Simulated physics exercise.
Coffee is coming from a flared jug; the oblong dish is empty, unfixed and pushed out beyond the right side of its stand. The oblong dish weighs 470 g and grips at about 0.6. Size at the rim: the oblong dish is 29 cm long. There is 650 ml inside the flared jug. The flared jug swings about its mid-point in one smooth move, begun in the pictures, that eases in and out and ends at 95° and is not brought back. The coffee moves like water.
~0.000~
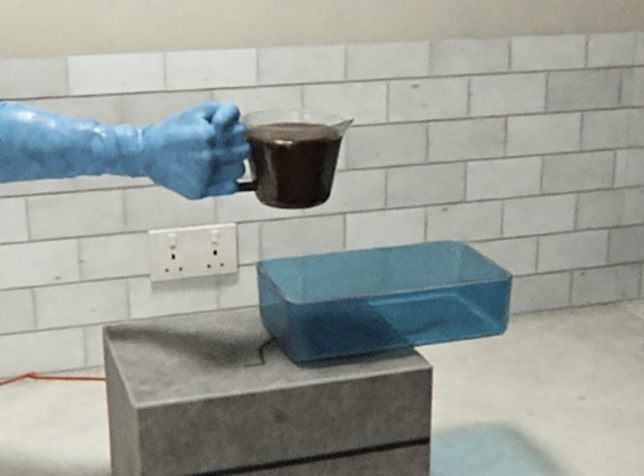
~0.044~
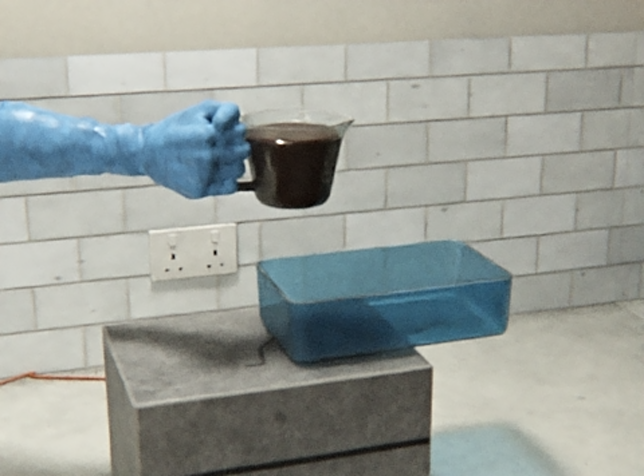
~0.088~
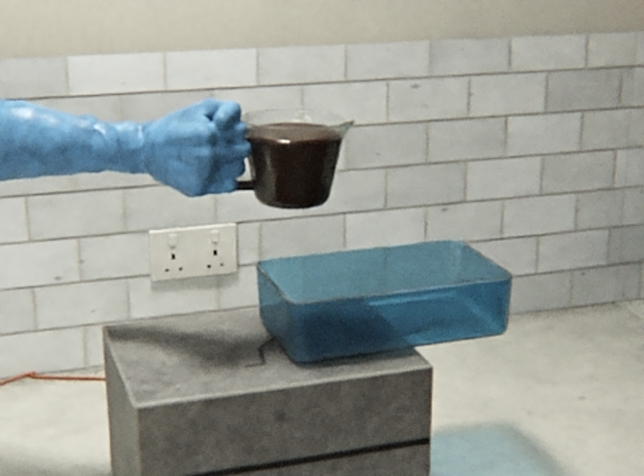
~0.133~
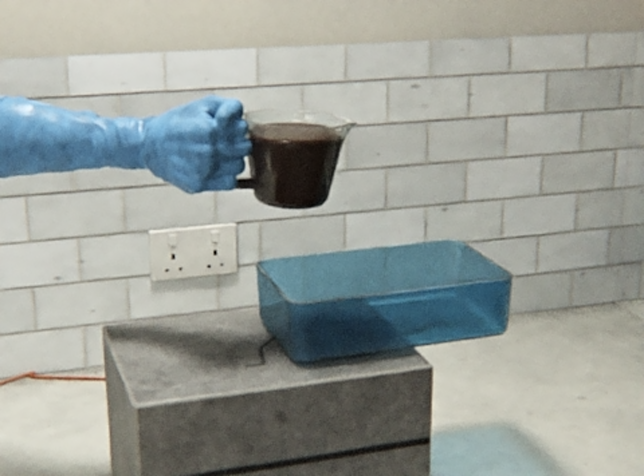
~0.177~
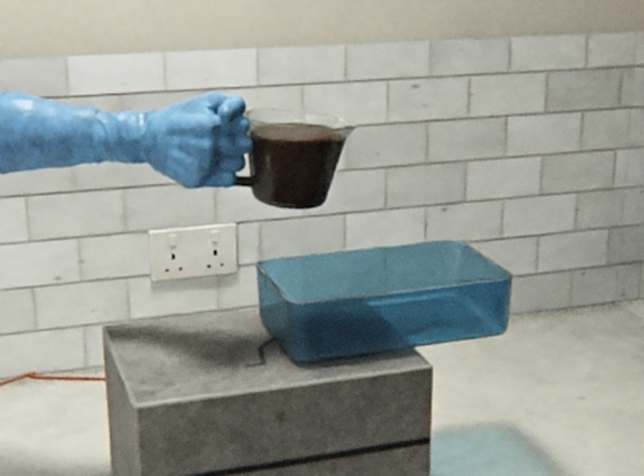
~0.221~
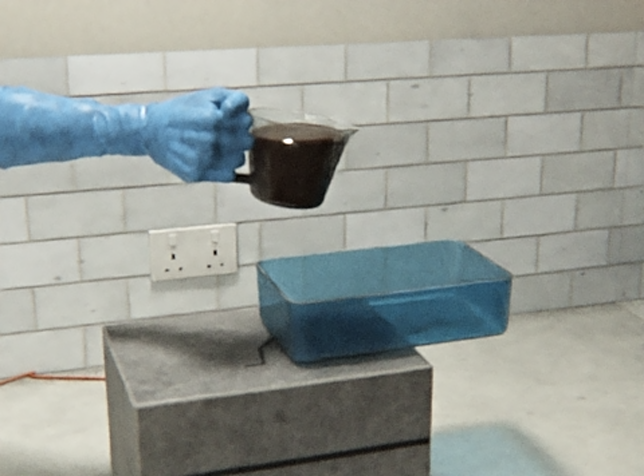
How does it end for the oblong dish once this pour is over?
The oblong dish has dropped off.
Then, 0.62 s in, the tilt is 60° and 70 per cent is still to pour; the oblong dish lies level with 7 per cent in it.
Then, 0.92 s in, the tilt is 91° and 17 per cent is still to pour; the oblong dish leans 18° with 64 per cent in it.
Then, 1.23 s in, the tilt is 95° and 1 per cent is still to pour; the oblong dish leans 91° with 13 per cent in it.
Then, 1.56 s in, the tilt is 95° and 0 per cent is still to pour; the oblong dish leans 96° with 0 per cent in it.
Finally, the oblong dish leans 80° with 0 per cent in it.
